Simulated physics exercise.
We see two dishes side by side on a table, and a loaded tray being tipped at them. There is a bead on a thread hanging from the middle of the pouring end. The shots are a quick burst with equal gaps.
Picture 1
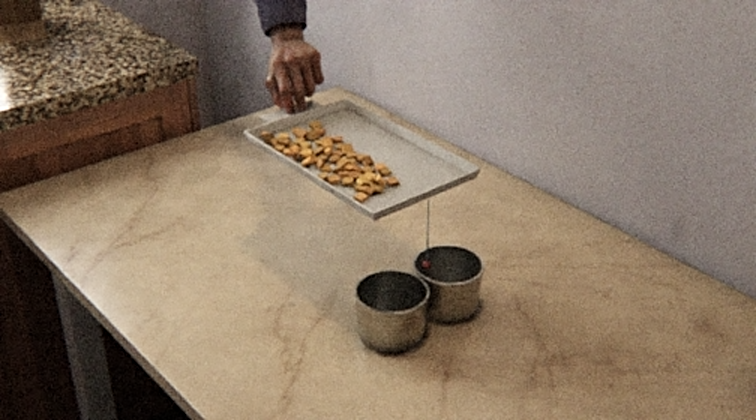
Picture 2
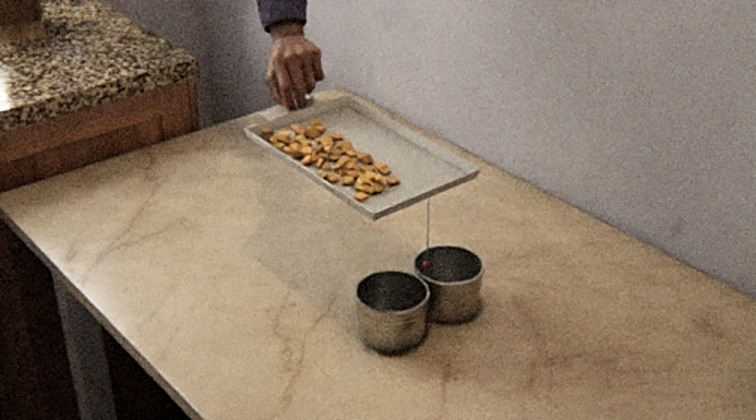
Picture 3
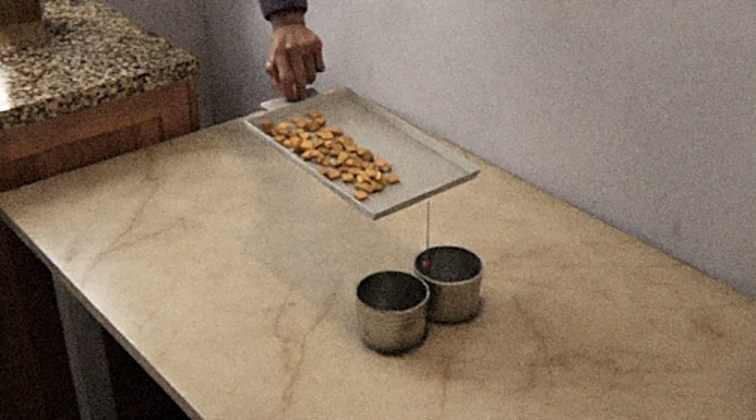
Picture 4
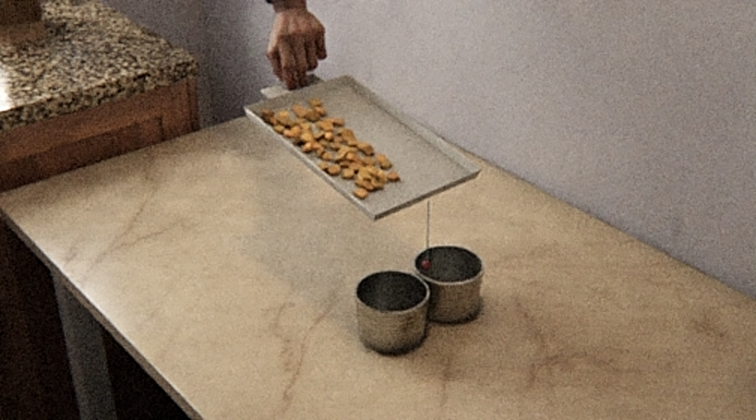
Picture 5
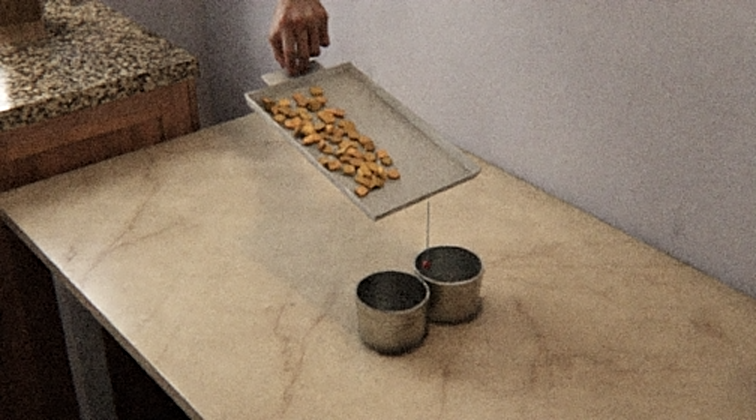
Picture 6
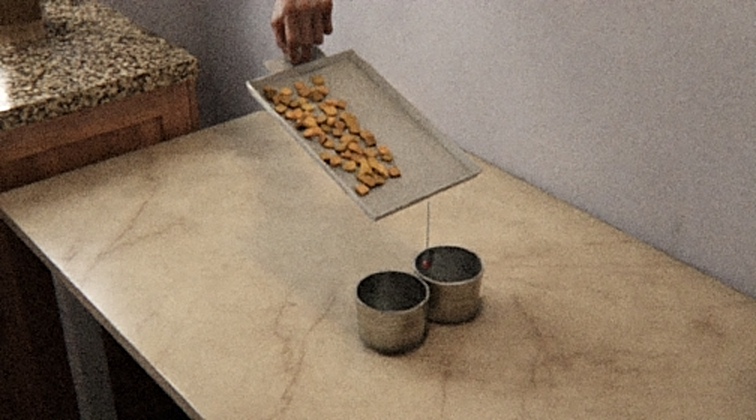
At the start, a hand holds the far end of a pale tray of orange-brown pieces, nearly flat above a marble-patterned table with two metal cups side by side. The hand then rises steadily, lifting the far end so the tray slopes clearly toward the cups, while the pieces stay bunched on it.
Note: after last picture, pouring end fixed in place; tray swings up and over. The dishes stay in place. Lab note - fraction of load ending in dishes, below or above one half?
Mostly spilled.
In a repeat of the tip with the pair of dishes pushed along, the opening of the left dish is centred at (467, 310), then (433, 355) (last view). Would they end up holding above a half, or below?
Result - try one, below the halfway mark; try two, below the halfway mark.
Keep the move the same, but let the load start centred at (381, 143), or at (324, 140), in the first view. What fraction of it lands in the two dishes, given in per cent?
In order, about 30 and 20 in a hundred.
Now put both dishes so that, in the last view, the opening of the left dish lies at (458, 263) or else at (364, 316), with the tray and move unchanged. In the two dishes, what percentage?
Roughly 10% on the first try and 60% on the second.
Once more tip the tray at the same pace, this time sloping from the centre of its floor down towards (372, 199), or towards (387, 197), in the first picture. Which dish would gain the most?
The first try goes to the one on the left and the second to the one on the left.
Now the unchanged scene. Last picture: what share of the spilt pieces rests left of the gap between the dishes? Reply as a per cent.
Left portion: Around 20 %.
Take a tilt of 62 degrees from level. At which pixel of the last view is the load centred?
Centre estimate: (406, 199).
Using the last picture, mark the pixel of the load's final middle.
Roughly pixel (435, 348).
Soon after the last picture, tray tipped steeply; most on the tray; about a quarter in the air.
A little later, tray tipped past a quarter turn; about a third on the tray; a small part in the left dish; about a third outside both; about a quarter in the air.
Later still, tray tipped past a quarter turn; about a quarter in the left dish; a small part in the right dish; about two thirds outside both.
At rest, tray tipped past a quarter turn; about a quarter in the left dish; a small part in the right dish; about two thirds outside both.
